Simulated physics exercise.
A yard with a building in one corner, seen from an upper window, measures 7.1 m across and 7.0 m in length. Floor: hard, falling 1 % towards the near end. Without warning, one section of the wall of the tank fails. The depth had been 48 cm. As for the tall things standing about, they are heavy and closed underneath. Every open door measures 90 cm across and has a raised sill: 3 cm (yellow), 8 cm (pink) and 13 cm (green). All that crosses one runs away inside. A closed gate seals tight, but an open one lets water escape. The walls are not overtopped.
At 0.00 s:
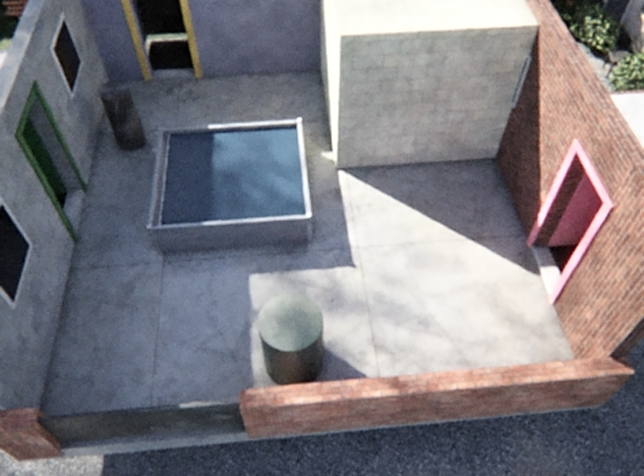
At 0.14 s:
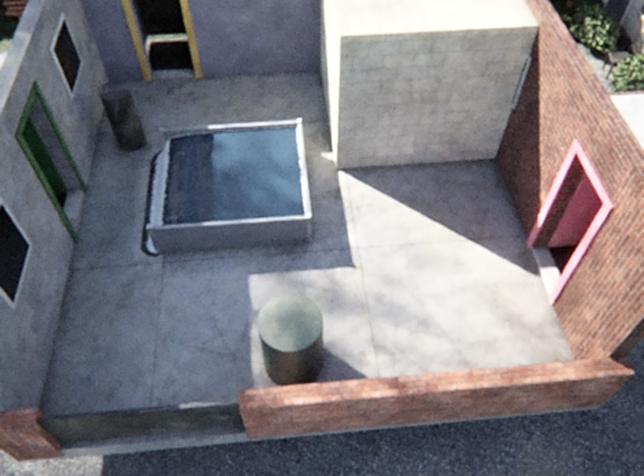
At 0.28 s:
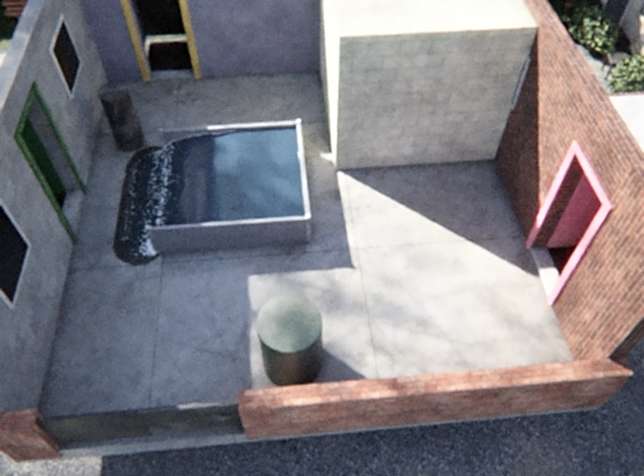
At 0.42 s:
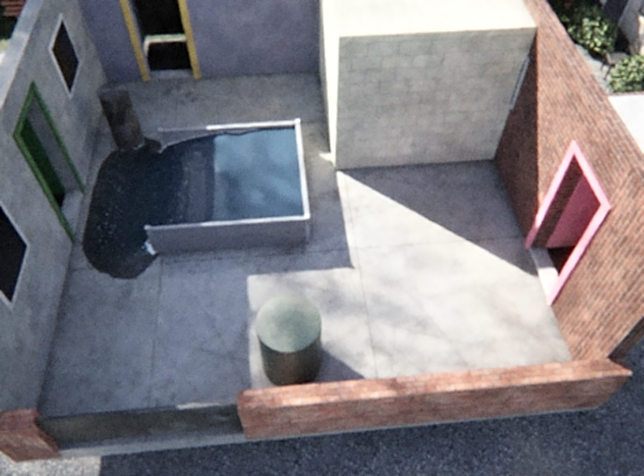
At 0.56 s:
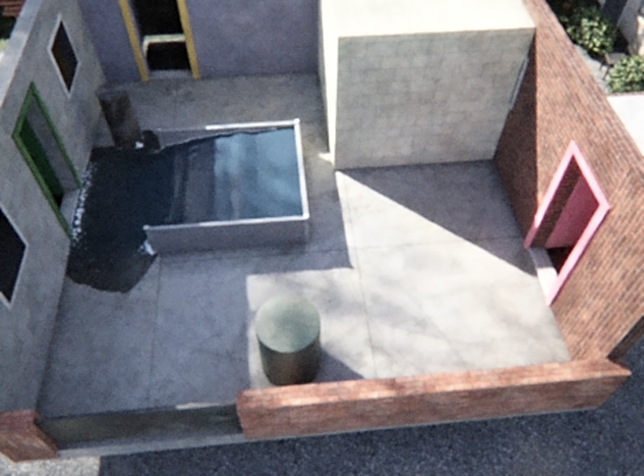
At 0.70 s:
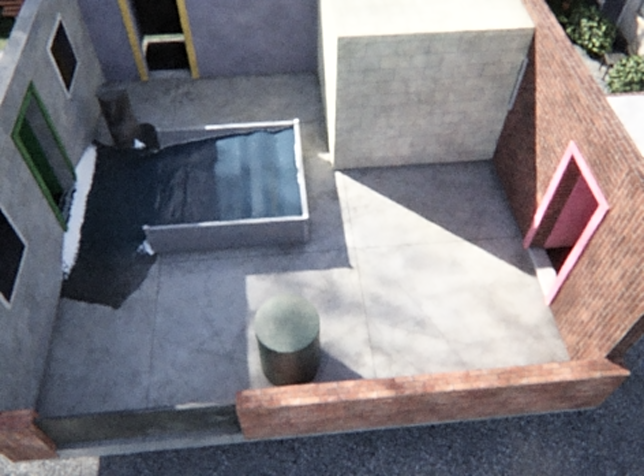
Water pours from the left side of a raised tank and spreads to the grey wall.
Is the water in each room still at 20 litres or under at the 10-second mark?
Yellow door: No, over; pink door: Yes, still at or under; green door: No, over.
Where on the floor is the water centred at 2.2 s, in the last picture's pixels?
The water's centre is around (162, 203).
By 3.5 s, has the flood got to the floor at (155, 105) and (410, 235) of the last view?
Awash, then not yet touched.
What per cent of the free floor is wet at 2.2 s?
I'd guess around 25 %.
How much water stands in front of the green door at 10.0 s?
About 8.5 cm.
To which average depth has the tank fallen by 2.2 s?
Roughly 20 centimetres.
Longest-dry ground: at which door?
That would be the pink one.
After 1.4 s water covers 15 % of the floor and is deepest (35 cm) near (80, 205); yellow door not reached, pink door not reached, green door 35 cm at the sill, 71 L in.
After 2.2 s water covers 25 % of the floor and is deepest (33 cm) near (75, 230); yellow door 5 cm at the sill, 0 L in, pink door not reached, green door 33 cm at the sill, 178 L in.
After 3.5 s water covers 40 % of the floor and is deepest (26 cm) near (31, 434); yellow door 10 cm at the sill, 26 L in, pink door not reached, green door 21 cm at the sill, 280 L in.
After 6.0 s water covers 70 % of the floor and is deepest (18 cm) near (234, 415); yellow door 6 cm at the sill, 66 L in, pink door not reached, green door 9 cm at the sill, 298 L in.
After 10.0 s water covers 90 % of the floor and is deepest (10 cm) near (31, 434); yellow door 2 cm at the sill, 73 L in, pink door 4 cm at the sill, 0 L in, green door 9 cm at the sill, 298 L in.
